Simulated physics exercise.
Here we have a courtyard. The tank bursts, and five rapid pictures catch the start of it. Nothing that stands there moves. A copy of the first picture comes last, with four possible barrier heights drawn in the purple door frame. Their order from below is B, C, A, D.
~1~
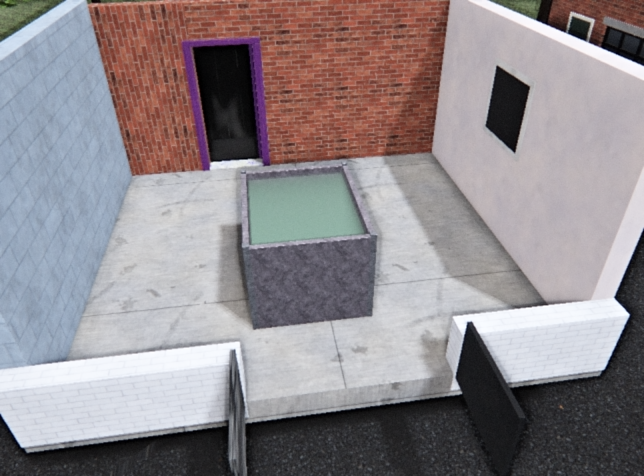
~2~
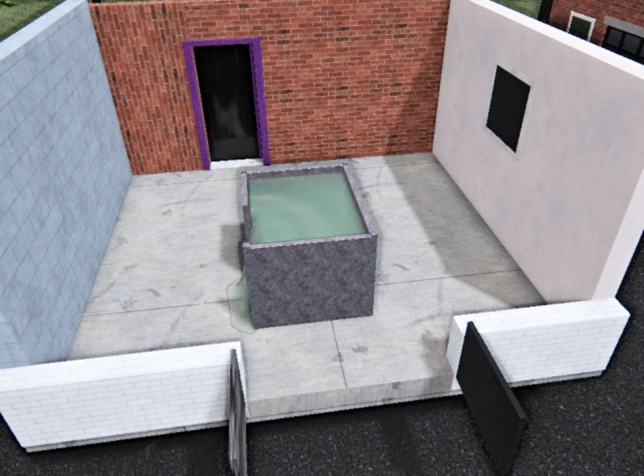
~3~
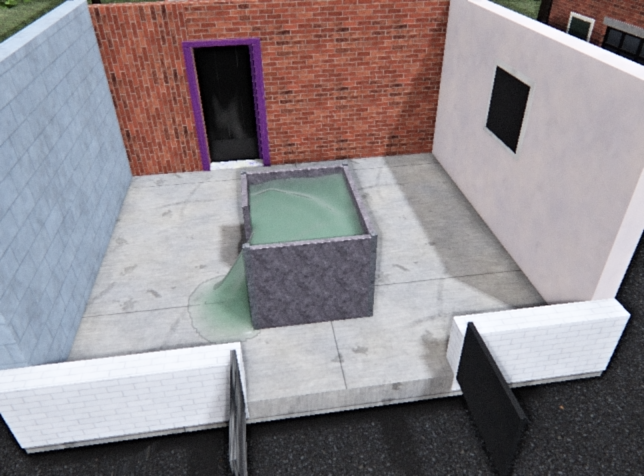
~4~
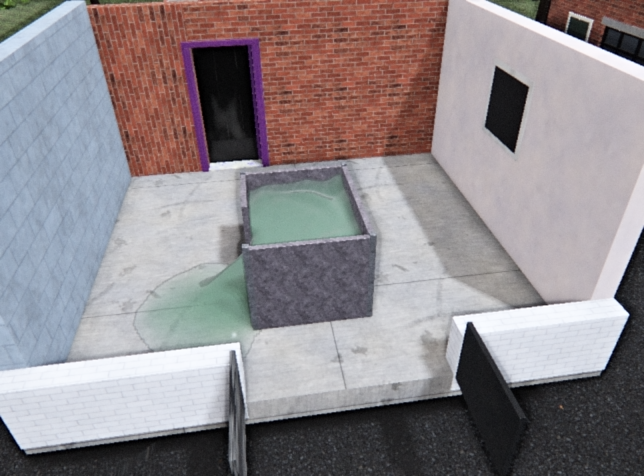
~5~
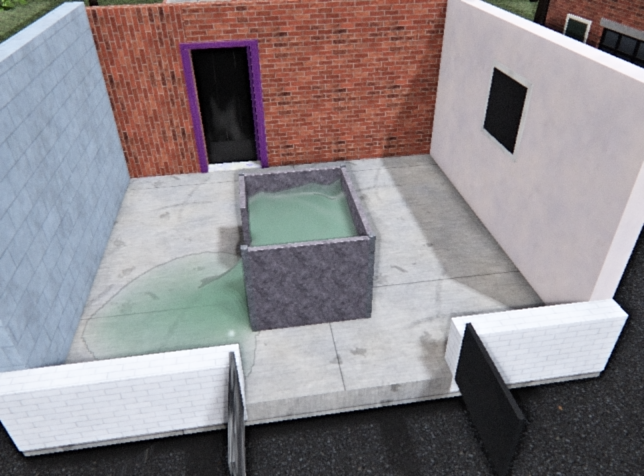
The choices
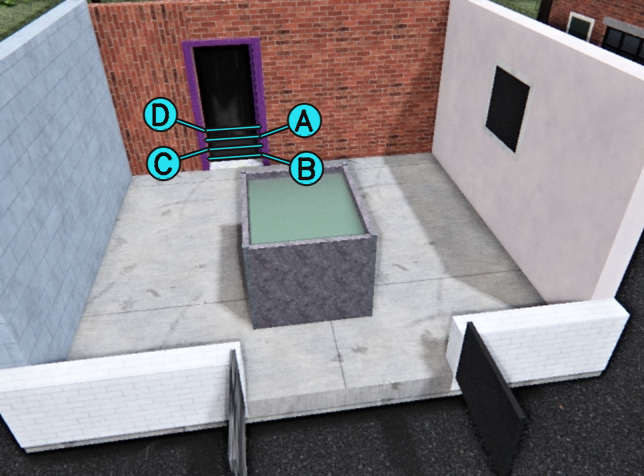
In the video, greenish water in a gray stone tank, set in a walled courtyard with a purple-framed doorway, begins pouring from the tank's left side, then spreads across the concrete floor in a widening puddle as the tank's level lowers.
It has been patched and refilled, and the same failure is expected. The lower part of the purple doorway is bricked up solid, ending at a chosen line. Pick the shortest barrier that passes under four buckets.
The limit is B.
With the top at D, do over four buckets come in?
No, not at all.
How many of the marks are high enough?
All of them.
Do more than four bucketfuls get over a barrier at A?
No.
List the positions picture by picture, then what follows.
In the first picture, water in the tank at rest, its middle at (302, 207); foot of the purple doorway at (237, 168); open gate at (349, 325).
In the second picture, 1 % of the ground under water, visible out to (239, 281).
In the third picture, 3 % of the ground under water, visible out to (199, 292).
In the fourth picture, 7 % of the ground under water, visible out to (144, 309).
In the fifth picture, 14 % of the ground under water, visible out to (92, 334).
In cyan, A at (233, 138); B at (235, 156); C at (234, 147); D at (232, 128); from the bottom up B, C, A, D.
If A is chosen, nothing gets over.
If B is chosen, a splash gets over, under a bucket.
If C is chosen, nothing gets over.
If D is chosen, nothing gets over.
